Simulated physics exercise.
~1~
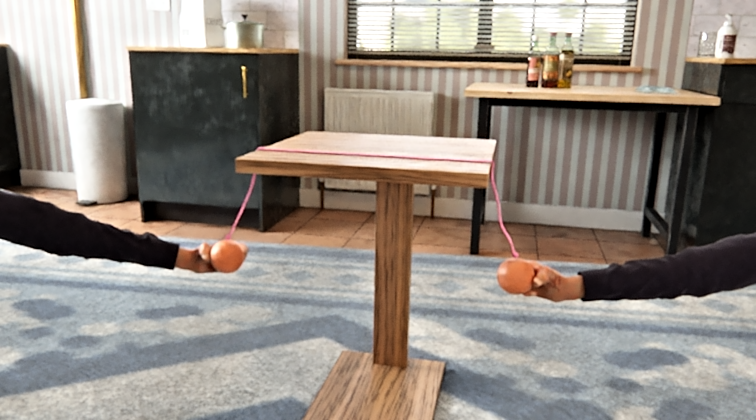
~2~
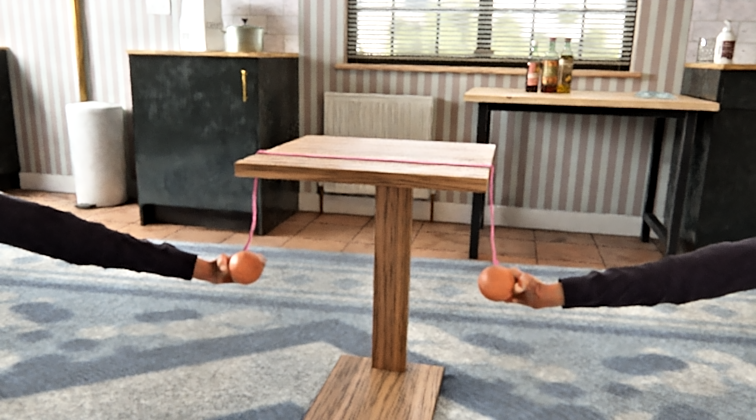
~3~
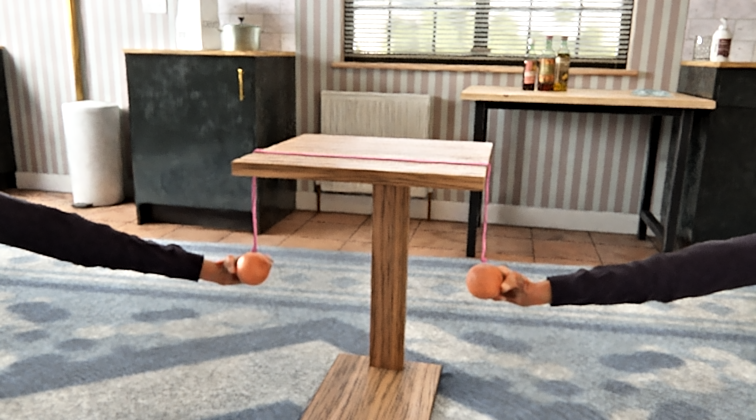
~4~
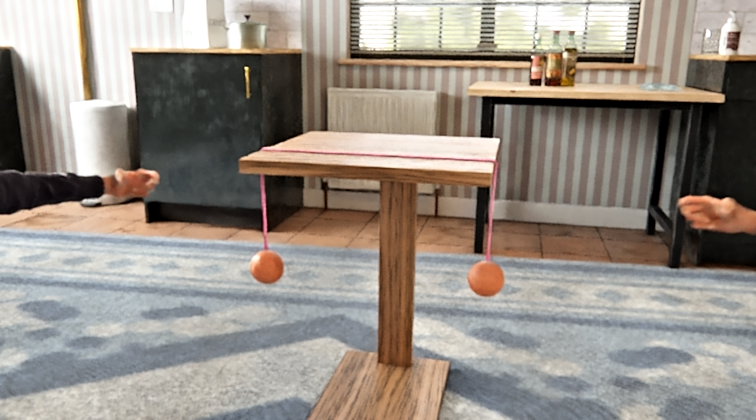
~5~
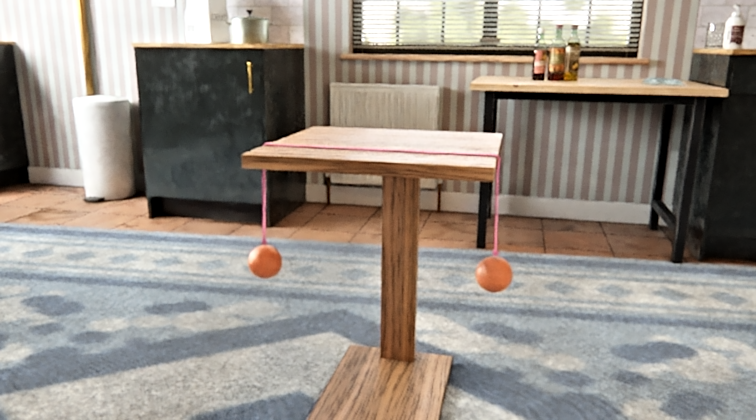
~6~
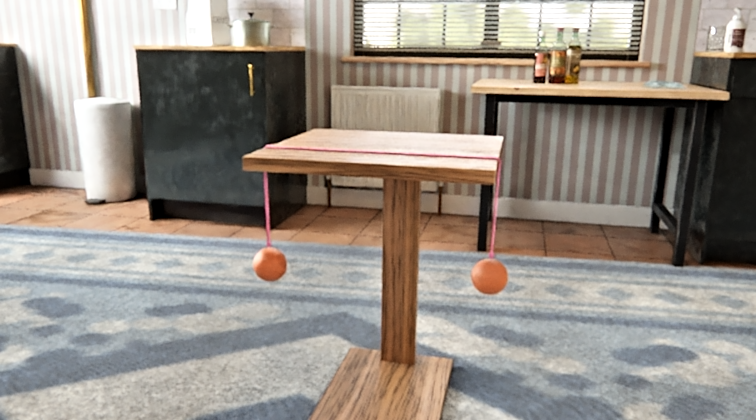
Two dark-sleeved arms reach in from the left and right, each hand holding an orange ball-like fruit tied to a pink ribbon. The ribbon lies across the top of a small wooden pedestal table on a blue-grey patterned rug, seen from the front in a slightly swaying view. Dark cabinets, striped wallpaper and a wooden side table with bottles stand behind. The hands bring the oranges inward until they are under the table's edges, then let go together and draw back out of view. The oranges sway slightly, and finally both still hang at about the same heights, the ribbon staying in place.
